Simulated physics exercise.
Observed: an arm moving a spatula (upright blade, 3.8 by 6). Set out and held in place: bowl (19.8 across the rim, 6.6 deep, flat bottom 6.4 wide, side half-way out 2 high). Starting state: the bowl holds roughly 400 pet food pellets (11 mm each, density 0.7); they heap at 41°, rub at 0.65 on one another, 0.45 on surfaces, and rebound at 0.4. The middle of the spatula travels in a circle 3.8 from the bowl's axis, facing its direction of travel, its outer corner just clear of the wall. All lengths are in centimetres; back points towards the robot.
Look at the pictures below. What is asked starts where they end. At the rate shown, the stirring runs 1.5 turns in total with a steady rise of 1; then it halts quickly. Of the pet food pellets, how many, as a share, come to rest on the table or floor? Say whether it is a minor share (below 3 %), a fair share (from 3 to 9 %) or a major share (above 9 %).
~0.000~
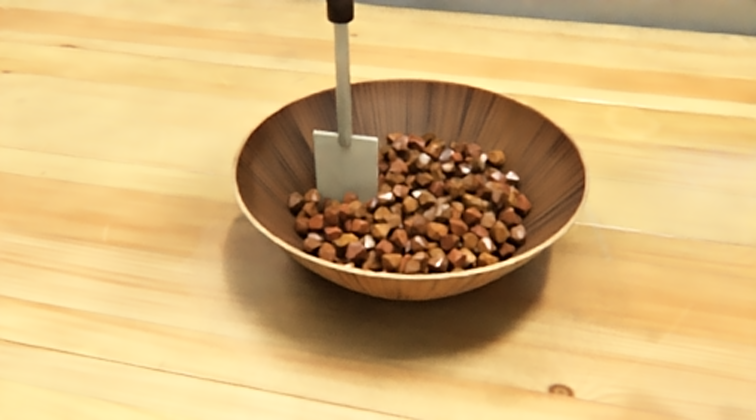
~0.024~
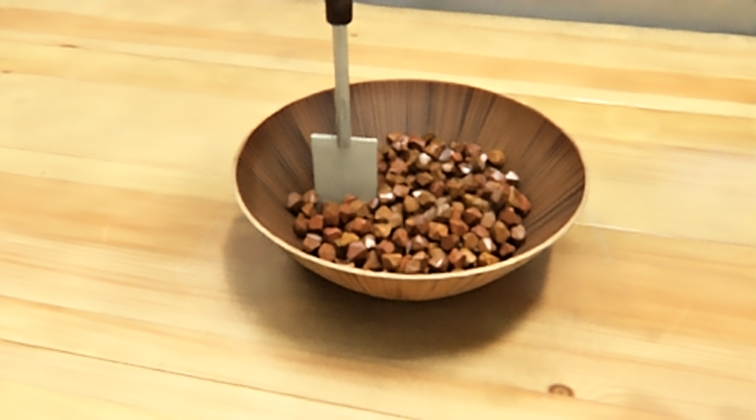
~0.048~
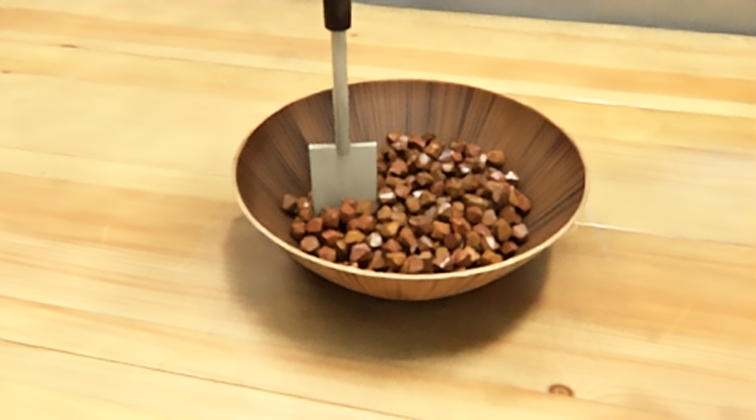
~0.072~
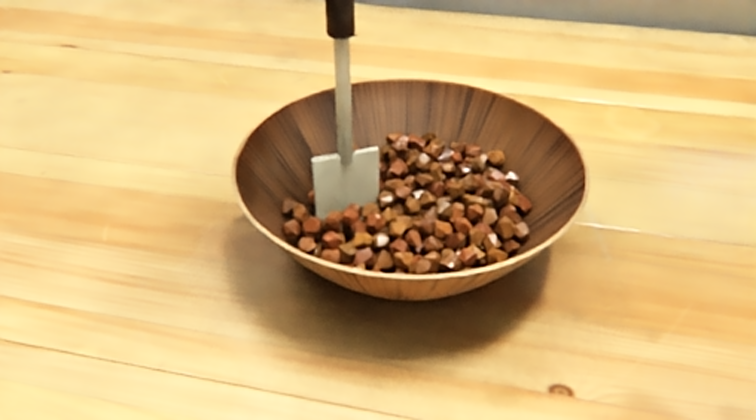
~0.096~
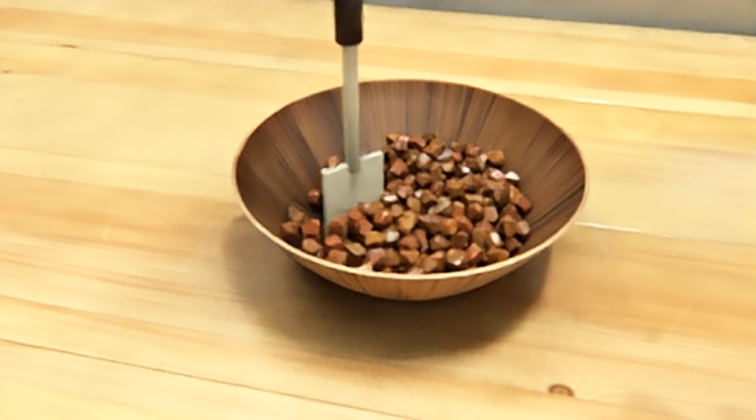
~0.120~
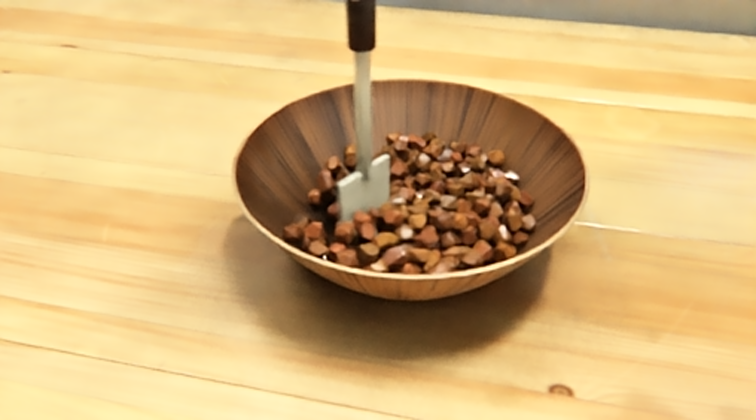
A fair share.
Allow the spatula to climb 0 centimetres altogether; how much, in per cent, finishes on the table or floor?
About 15 per cent.
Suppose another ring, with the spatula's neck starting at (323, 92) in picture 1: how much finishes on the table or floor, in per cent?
About 10 %.
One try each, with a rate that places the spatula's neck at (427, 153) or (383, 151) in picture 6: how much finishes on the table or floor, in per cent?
Roughly 30 and 10 percent, in that order.
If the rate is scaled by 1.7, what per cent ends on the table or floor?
Estimated share: Near 25 per cent.
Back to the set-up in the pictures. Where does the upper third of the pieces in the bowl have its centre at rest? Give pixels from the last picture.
(465, 182).
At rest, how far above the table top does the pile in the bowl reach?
Roughly 7.0 centimetres.
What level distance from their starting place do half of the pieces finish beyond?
Around 7 cm.
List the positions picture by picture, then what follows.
The spatula neck at (344, 113), 0° round; upper third of the load around (420, 195), from x 295 to 520, top at y 140; 395 in the bowl, in the first frame.
The spatula neck at (343, 115), 5° round; upper third of the load around (420, 195), from x 295 to 520, top at y 140, in the second frame.
The spatula neck at (342, 122), 17° round; upper third of the load around (419, 199), from x 290 to 520, top at y 140, in the third frame.
The spatula neck at (345, 130), 32° round; upper third of the load around (415, 210), from x 290 to 520, top at y 140, in the fourth frame.
The spatula neck at (352, 138), 46° round; upper third of the load around (412, 214), from x 290 to 525, top at y 140, in the fifth frame.
The spatula neck at (364, 145), 61° round; upper third of the load around (420, 221), from x 290 to 530, top at y 140; 395 in the bowl, in the sixth frame.
After 0.42 s, 248° round, highest piece 8 above the table; 393 in the bowl, 2 in flight or on the tool.
After 0.73 s, 74° round, highest piece 8 above the table; 378 in the bowl, 15 on the table or floor, 2 in flight or on the tool.
After 1.08 s, 180° round, highest piece 7 above the table; 372 in the bowl, 23 on the table or floor.
After 1.78 s, 180° round, highest piece 7 above the table; 372 in the bowl, 23 on the table or floor.
In the end, 372 in the bowl, 23 on the table or floor. That is 6 % on the table or floor.
